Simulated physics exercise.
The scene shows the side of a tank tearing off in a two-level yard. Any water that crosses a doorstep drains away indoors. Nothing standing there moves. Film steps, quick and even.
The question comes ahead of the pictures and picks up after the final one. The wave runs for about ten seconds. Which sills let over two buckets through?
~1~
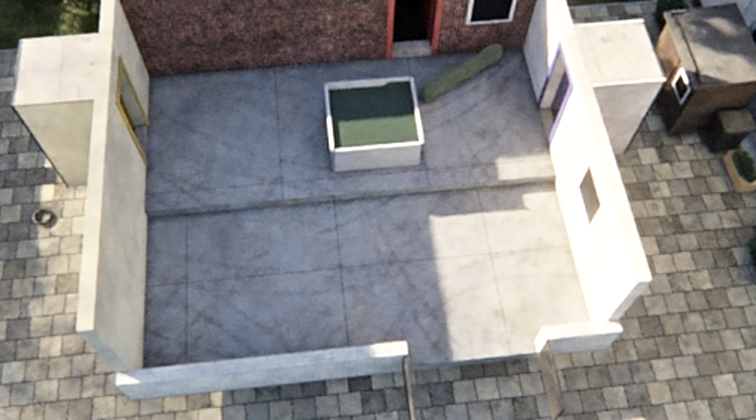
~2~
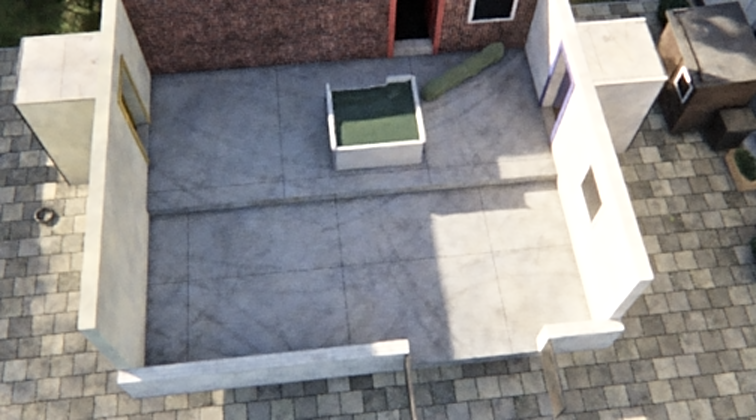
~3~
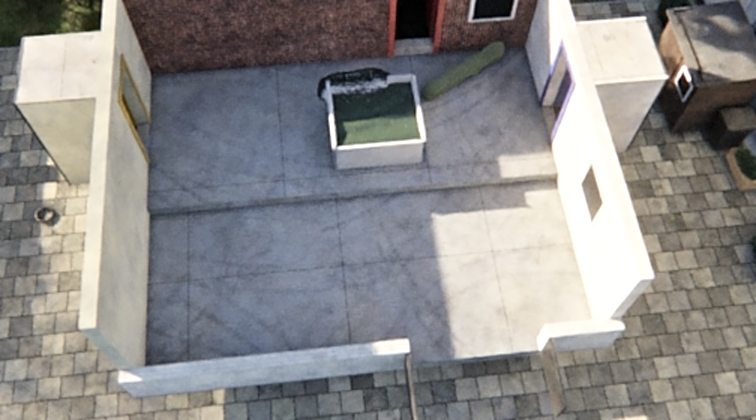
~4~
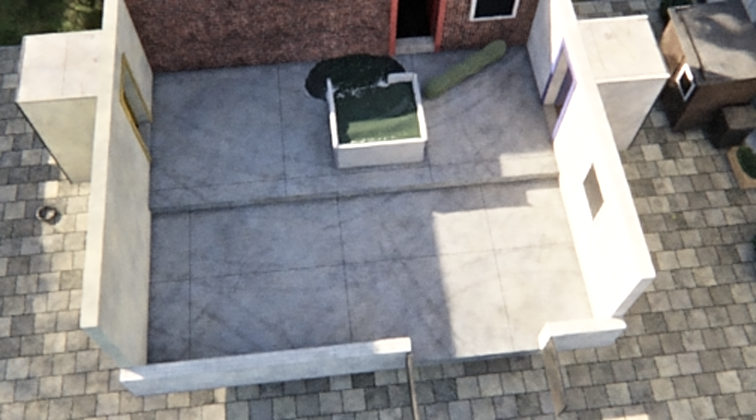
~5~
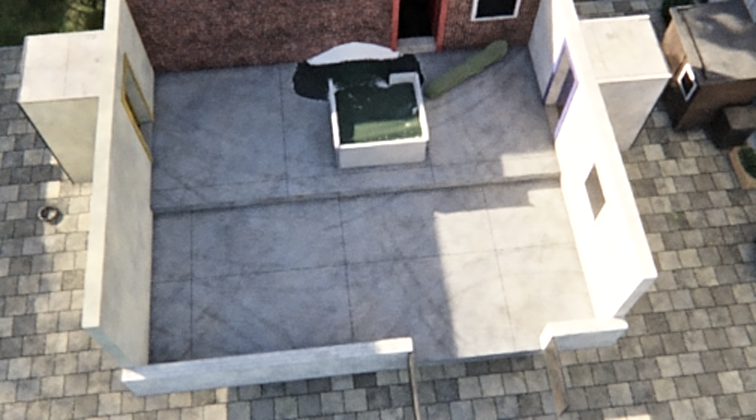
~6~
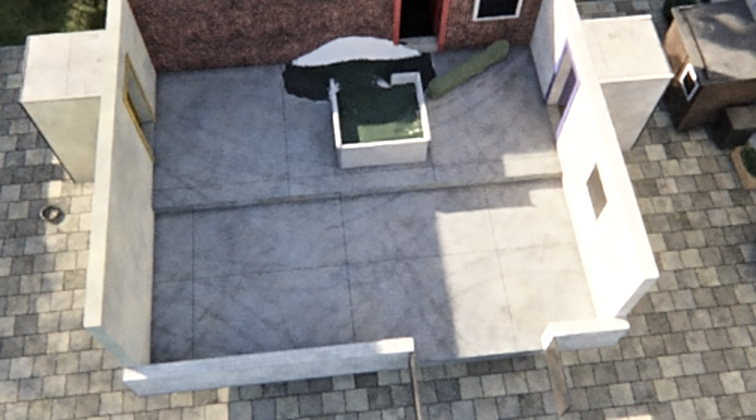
Outcome: The red door will be within bounds; the yellow door will be over the limit; the blue door will be within bounds.
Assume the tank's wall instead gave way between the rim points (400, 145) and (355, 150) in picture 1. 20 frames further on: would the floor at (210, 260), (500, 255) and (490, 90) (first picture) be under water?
Bone-dry, submerged, bone-dry.
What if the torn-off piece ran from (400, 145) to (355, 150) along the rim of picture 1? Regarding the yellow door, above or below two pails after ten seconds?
As I see it, the yellow door stays short of it.
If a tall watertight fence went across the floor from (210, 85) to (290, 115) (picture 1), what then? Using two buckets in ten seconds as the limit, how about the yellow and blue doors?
Taking them in turn: The yellow door remains below the limit, and the blue door remains below the limit.
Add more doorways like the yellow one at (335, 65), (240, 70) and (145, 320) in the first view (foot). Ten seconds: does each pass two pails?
Outcome by door - past the limit, within the limit, within the limit.
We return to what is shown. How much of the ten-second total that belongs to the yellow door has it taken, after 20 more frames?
Share by then: 45 in a hundred.
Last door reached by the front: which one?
Looking at the pictures, the answer is the door marked blue.
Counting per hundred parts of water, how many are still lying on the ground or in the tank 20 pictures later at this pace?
Roughly 98 %.
A moment on, water covers 10 % of the floor; the red door wet at the sill, nothing in, the yellow door not reached, the blue door not reached.
Next, water covers 20 % of the floor; the red door wet at the sill, nothing in, the yellow door not reached, the blue door not reached.
Then, water covers 30 % of the floor; the red door wet at the sill, nothing in, the yellow door over two buckets in, the blue door wet at the sill, nothing in.
Later, water covers 50 % of the floor; the red door under two buckets in, the yellow door over two buckets in, the blue door wet at the sill, nothing in.
In the end, water covers 65 % of the floor; the red door under two buckets in, the yellow door over two buckets in, the blue door wet at the sill, nothing in.
